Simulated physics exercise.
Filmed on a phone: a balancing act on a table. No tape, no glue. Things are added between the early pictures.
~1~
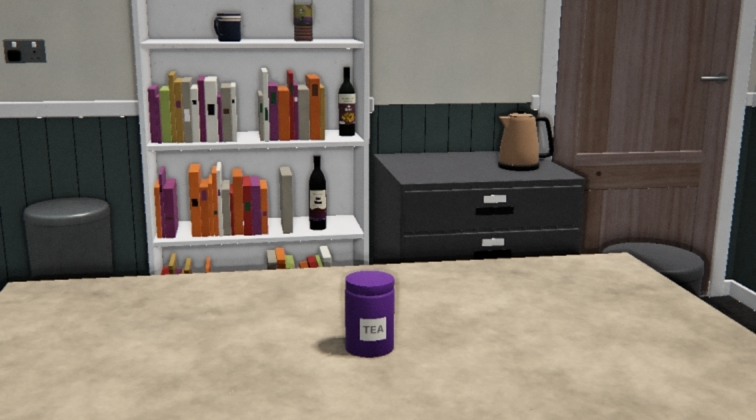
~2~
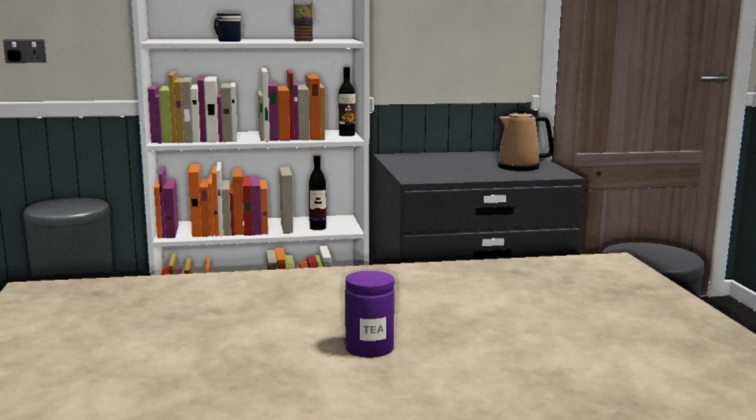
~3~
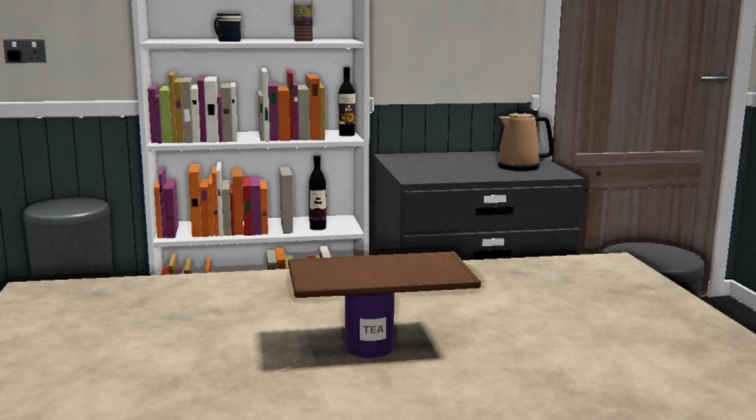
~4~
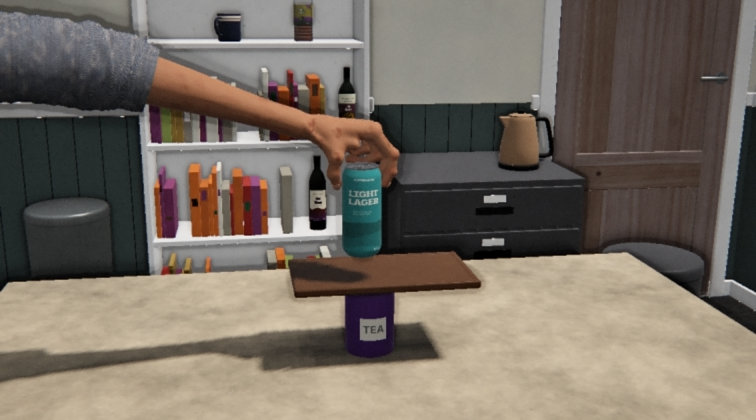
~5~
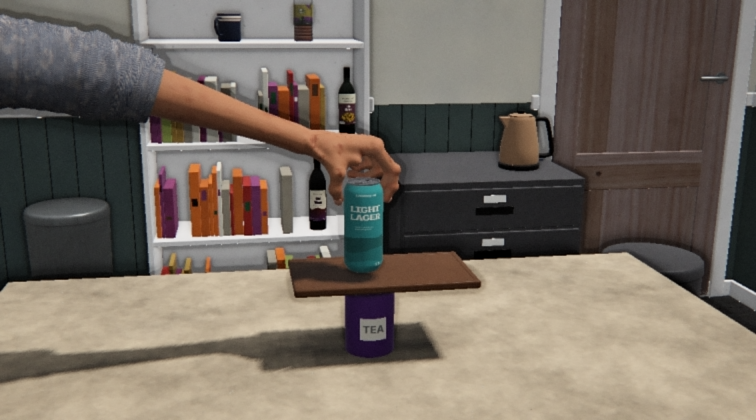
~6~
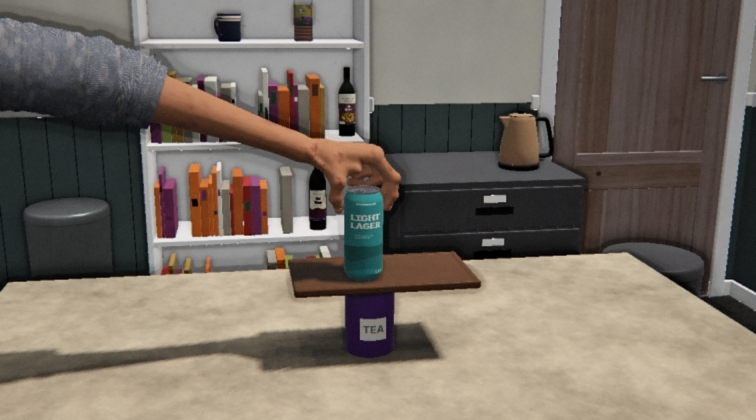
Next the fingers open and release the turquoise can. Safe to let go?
Here the stack holds.
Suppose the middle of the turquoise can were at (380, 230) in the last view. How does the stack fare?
Then it keeps its balance.
Then, 0.20 s past the last view, nothing moves.
Then, 0.40 s past the last view, turquoise can resting near (363, 234).
Finally, all 3 still in place. Final places as the last picture's camera would see them, turquoise can near (363, 234). The stack stays up.
